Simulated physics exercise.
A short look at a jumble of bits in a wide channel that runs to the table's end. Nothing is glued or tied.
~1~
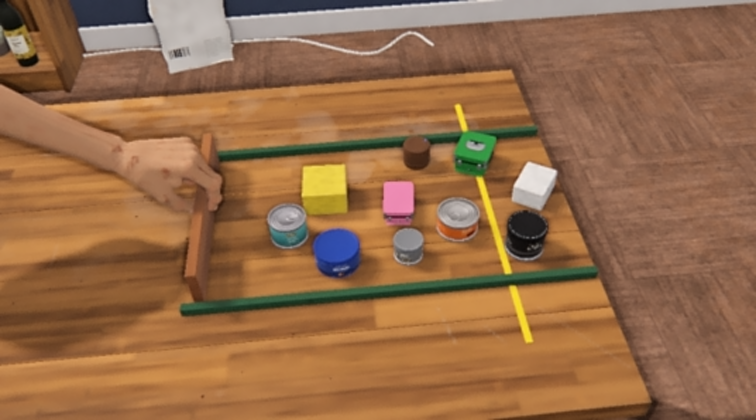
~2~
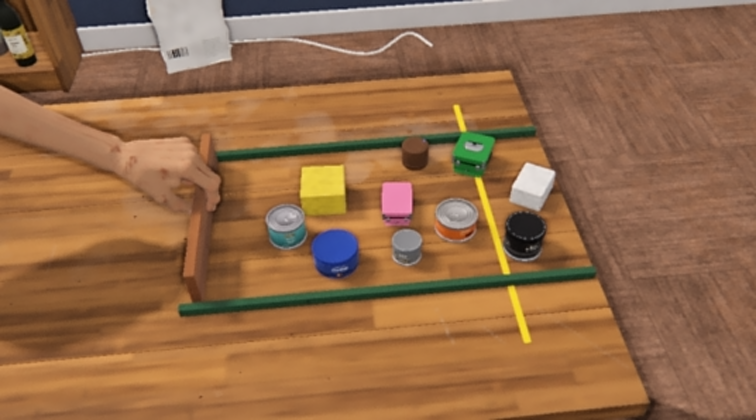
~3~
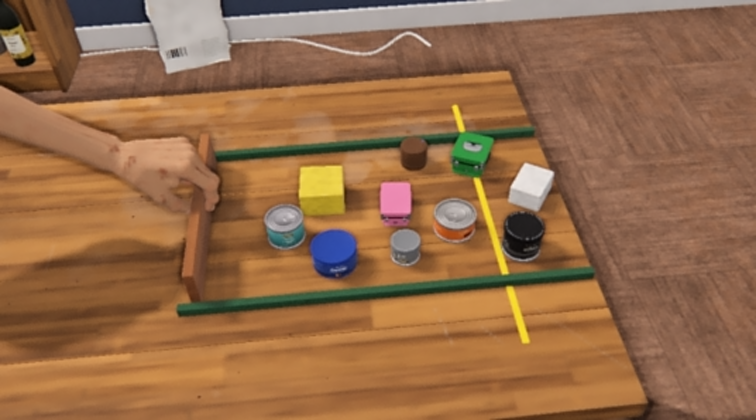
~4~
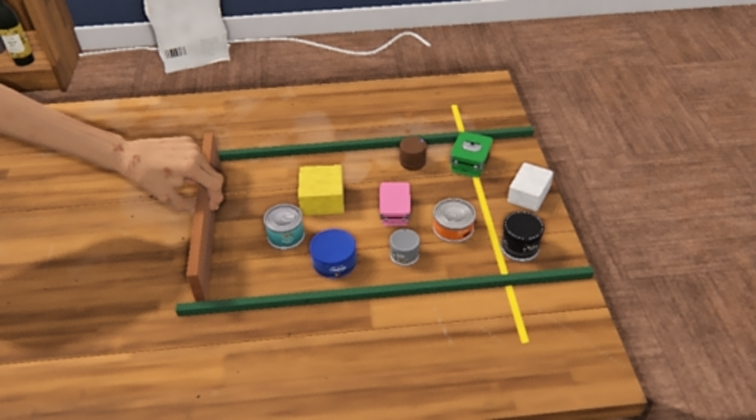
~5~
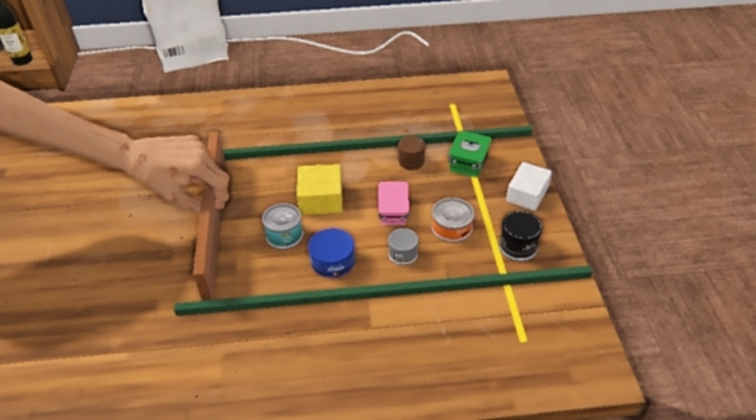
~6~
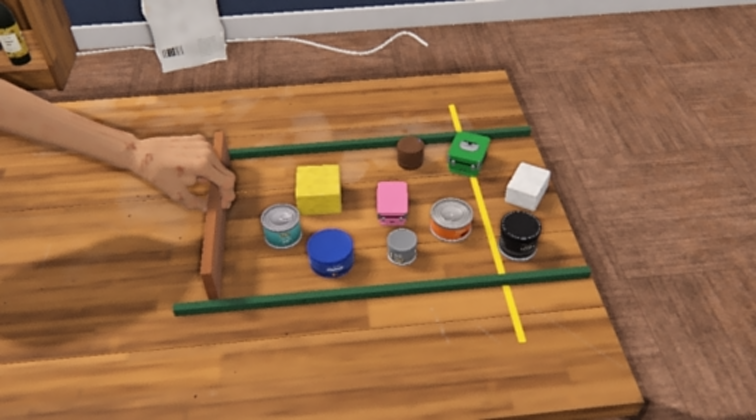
On a wooden table, a hand held a brown board upright behind a jumble of tins and blocks between two green strips, then slid it slightly right, while the bits stayed put.
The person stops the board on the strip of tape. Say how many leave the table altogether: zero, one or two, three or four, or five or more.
Outcome: The number that fall off is one or two.
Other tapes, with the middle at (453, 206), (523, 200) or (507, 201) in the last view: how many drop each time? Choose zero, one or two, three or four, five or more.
In that order: Zero; five or over; one to two.
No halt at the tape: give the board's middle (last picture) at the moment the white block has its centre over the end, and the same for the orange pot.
About (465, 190), and (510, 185) for the other.
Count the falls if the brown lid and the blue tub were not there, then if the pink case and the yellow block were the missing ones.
First 1, then 1.
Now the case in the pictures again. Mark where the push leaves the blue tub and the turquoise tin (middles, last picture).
Near (519, 246) and (503, 205).
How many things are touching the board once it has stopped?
4 of them.
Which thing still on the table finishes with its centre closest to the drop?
The black tin.
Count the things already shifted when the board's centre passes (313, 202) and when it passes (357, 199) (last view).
First 3, then 5.
Early on, none off yet; white block at rest near (528, 186); black tin at rest near (519, 236); green case at rest near (468, 155).
Finally, the number that fall off is one or two; lost, white block.
